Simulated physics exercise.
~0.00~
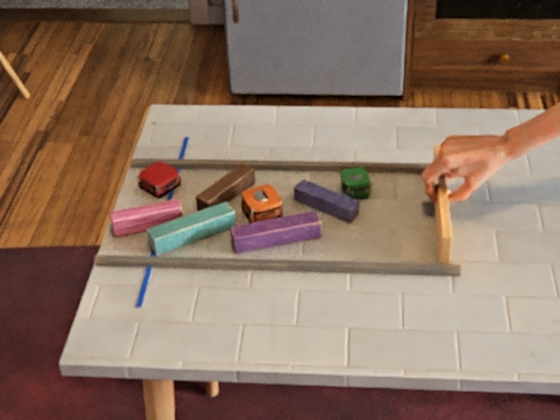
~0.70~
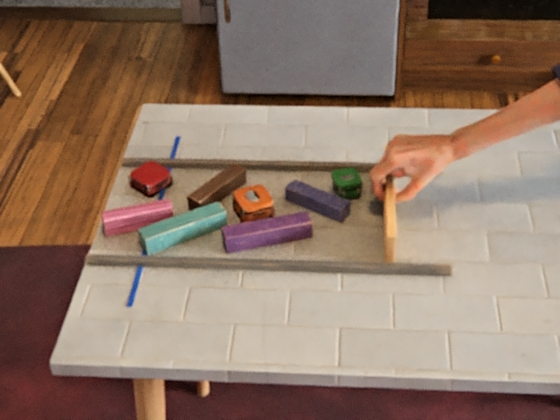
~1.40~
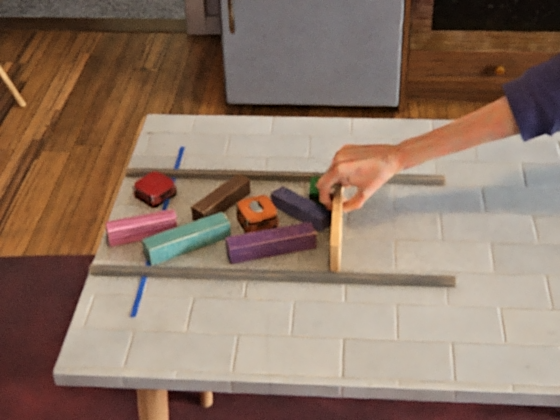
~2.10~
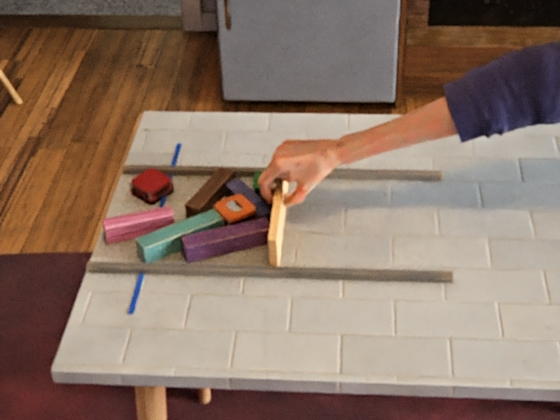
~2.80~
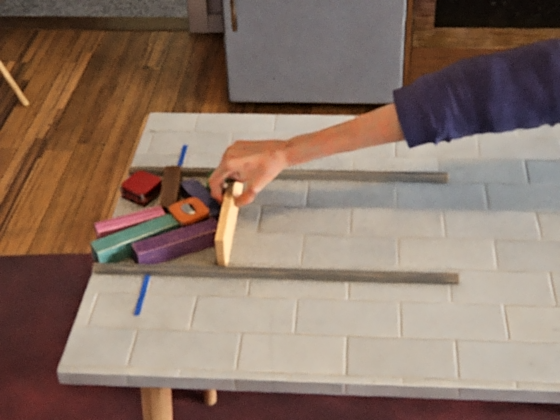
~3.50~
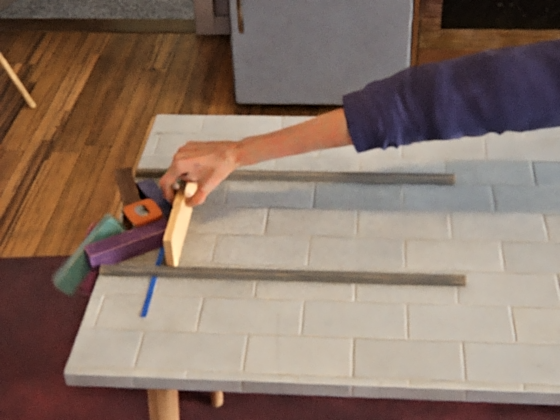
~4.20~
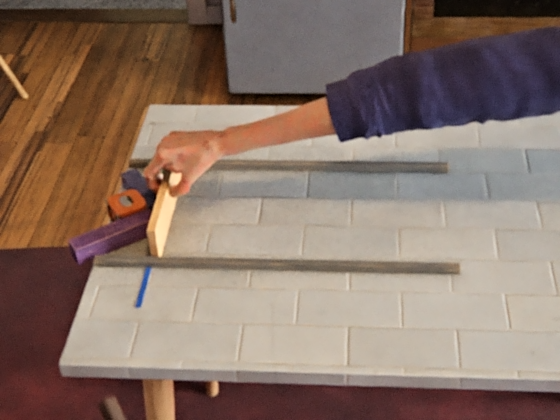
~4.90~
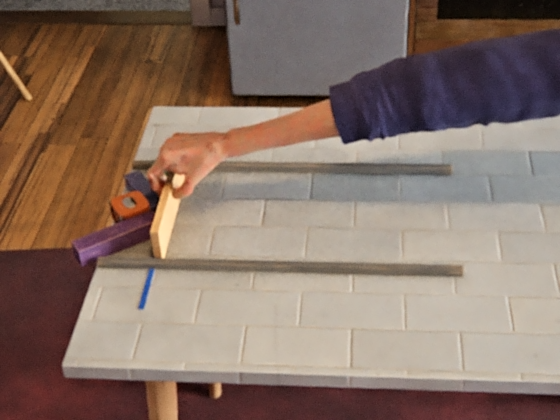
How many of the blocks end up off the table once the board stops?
Four of them go over the left edge, the red, pink, turquoise and brown ones, while the purple and orange blocks stay at the edge.
